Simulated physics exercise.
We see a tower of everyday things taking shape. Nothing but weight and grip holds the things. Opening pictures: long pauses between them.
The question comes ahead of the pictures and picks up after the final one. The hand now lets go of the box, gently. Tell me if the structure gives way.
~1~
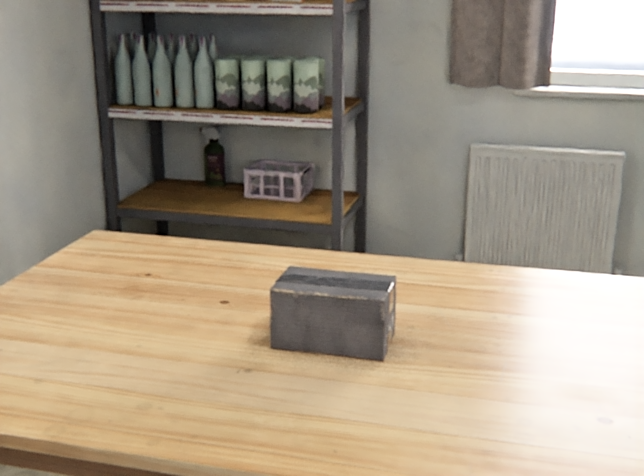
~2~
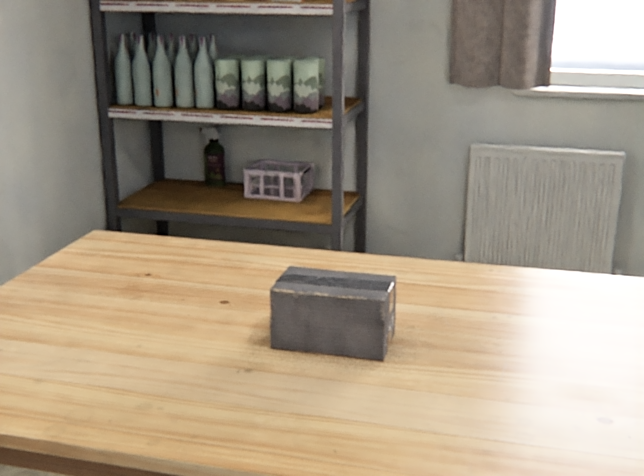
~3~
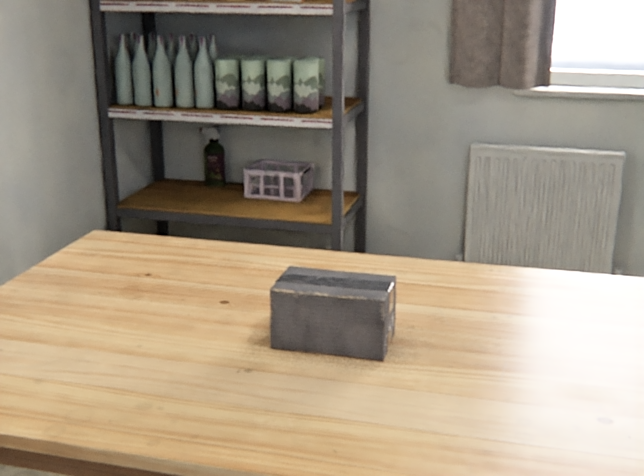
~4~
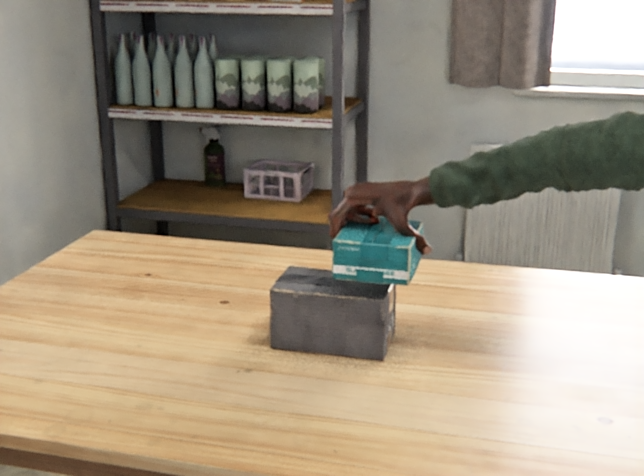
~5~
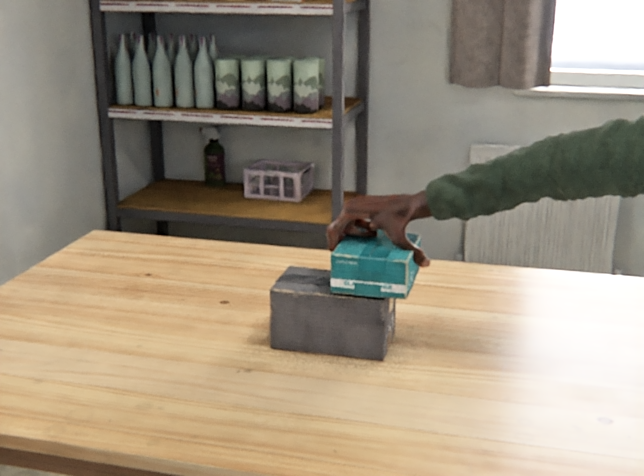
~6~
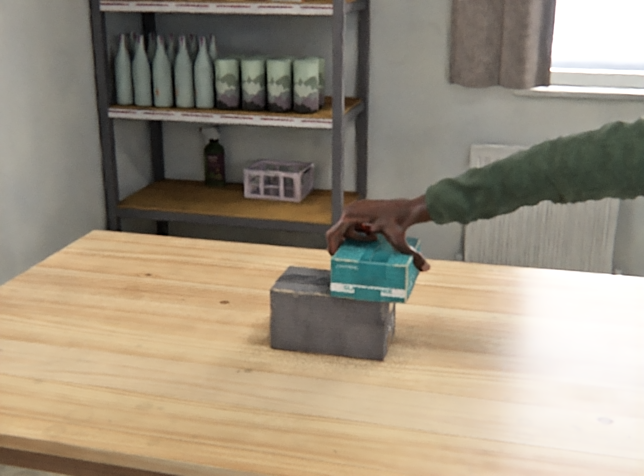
It does not give way.
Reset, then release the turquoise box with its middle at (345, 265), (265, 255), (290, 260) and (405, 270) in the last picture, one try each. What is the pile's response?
Well, the first time it stays intact, the second time it tips over, the third time it stays intact, and the fourth time it tips over.
Then, 0.20 s past the last view, nothing moves.
Then, 0.50 s past the last view, turquoise box resting near (377, 267).
Finally, both still in place. Final places as the last picture's camera would see them, turquoise box near (377, 267). The pile keeps its balance.
